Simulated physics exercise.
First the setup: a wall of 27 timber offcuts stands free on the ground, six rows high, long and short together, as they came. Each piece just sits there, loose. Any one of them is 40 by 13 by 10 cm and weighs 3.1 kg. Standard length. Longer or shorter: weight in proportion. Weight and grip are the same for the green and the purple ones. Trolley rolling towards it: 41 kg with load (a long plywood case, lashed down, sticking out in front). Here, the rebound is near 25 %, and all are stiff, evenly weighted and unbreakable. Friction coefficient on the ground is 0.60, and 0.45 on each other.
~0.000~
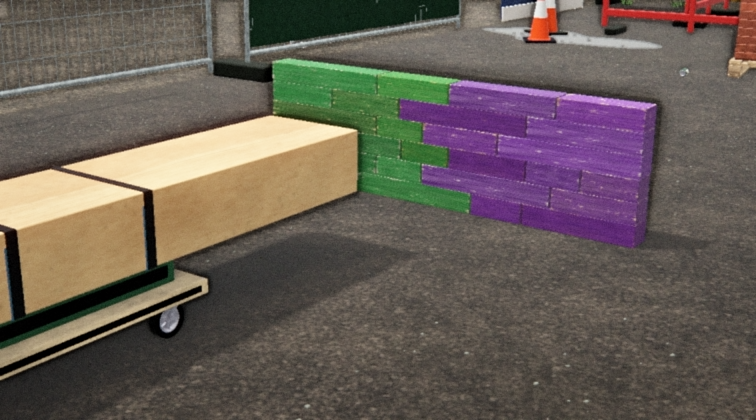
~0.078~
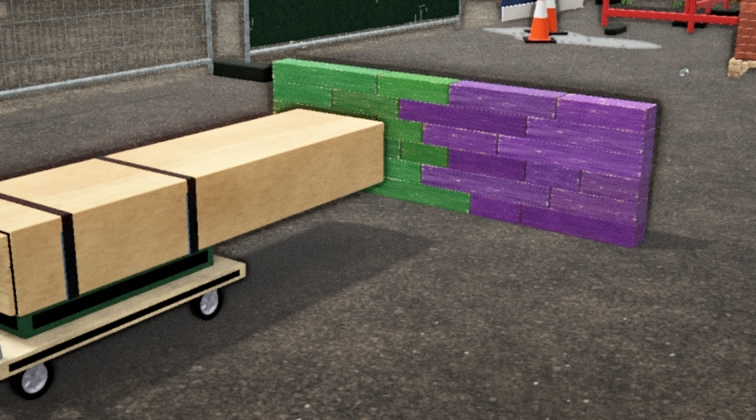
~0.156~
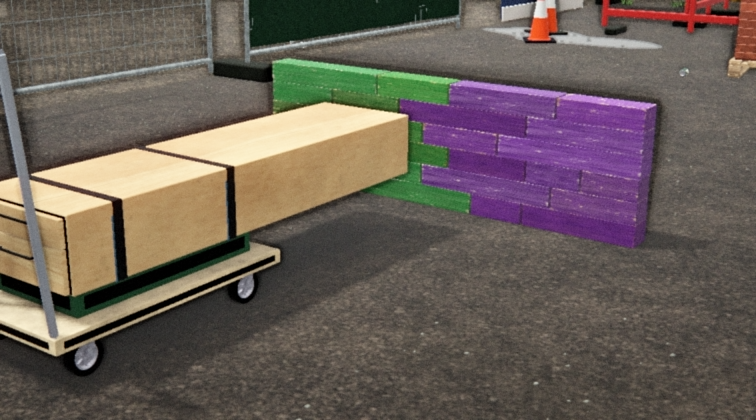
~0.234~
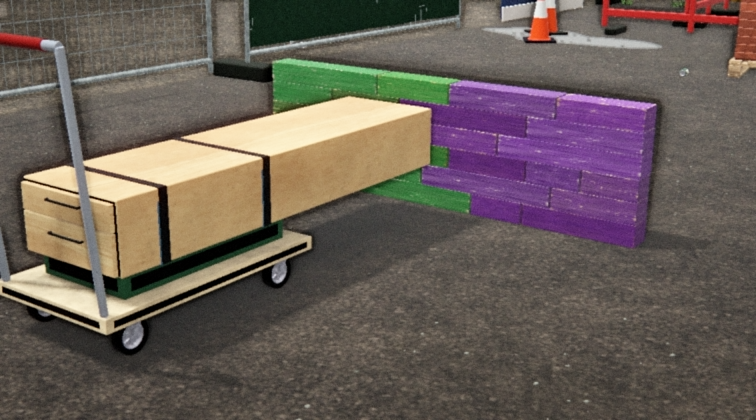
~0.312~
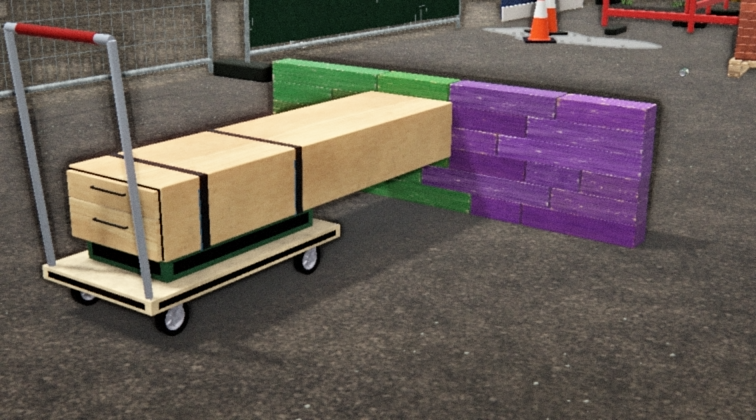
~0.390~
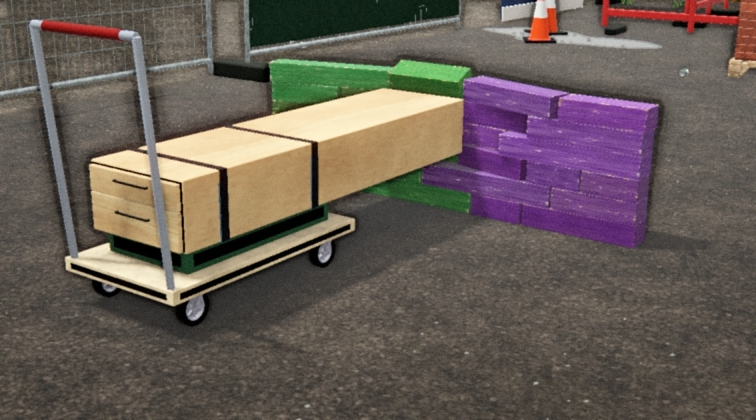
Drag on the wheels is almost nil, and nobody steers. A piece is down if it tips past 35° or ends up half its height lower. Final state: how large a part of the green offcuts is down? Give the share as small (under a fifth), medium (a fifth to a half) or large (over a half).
The share is large.
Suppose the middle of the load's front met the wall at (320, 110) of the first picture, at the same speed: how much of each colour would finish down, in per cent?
For purple it's 20 per cent, for green 70 per cent.
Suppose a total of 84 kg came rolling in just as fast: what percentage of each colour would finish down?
In that case purple 50, green 60 per cent.
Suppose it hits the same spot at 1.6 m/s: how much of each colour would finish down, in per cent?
Result - purple: 60%; green: 70%.
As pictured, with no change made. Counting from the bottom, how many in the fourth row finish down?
Exactly 4 finish down.
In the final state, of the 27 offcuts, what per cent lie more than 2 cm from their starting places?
That comes to 80 in a hundred.
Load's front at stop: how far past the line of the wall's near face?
110 cm.
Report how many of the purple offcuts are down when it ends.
Looking at purple, I make it 7 down at the end.
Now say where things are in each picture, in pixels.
In the first frame (we follow the side turned to the camera), load (349, 152) 76 cm short of the wall; top green offcut (322, 78); top purple offcut (500, 102); no piece has moved.
Load (376, 143) 57 cm short of the wall; top green offcut (322, 78), in the second frame.
Load (401, 135) 38 cm short of the wall; top green offcut (322, 78), in the third frame.
Load (424, 128) 19 cm short of the wall; top green offcut (322, 78), in the fourth frame.
Load (446, 121) just touching; top green offcut (322, 78), in the fifth frame.
Load (457, 118) 9 cm into the wall's line; top green offcut (328, 76) displaced 42 mm; top purple offcut (505, 99) displaced 58 mm; steepest lean 24°, the offcut at (424, 86); 13 stirred so far, in the sixth frame.
Around 0.48 s, load 18 cm past the wall's line, still rolling; 2 of the 14 green offcuts down (2 of 27 in all colours); top green offcut tipped 10°; top purple offcut tipped 5°.
Around 0.68 s, load 38 cm past the wall's line, still rolling; 6 of the 14 green offcuts down (10 of 27 in all colours); top green offcut tipped 32°, 7 cm lower; top purple offcut tipped 33°, 7 cm lower.
Around 0.92 s, load 61 cm past the wall's line, still rolling; 9 of the 14 green offcuts down (16 of 27 in all colours); top green offcut tipped 52°, 29 cm lower; top purple offcut tipped 66°, 35 cm lower.
Around 1.60 s, load 1.09 m past the wall's line, still rolling; 10 of the 14 green offcuts down (17 of 27 in all colours); top green offcut tipped 24°, 38 cm lower; top purple offcut 51 cm lower.
Finally (2.6 s), load 1.11 m past the wall's line, stopped; 10 of the 14 green offcuts down (17 of 27 in all colours); top green offcut 51 cm lower; top purple offcut 51 cm lower. That is 71 per cent. Seen by the last camera, middles, top green offcut near (348, 140), top purple offcut near (661, 178).
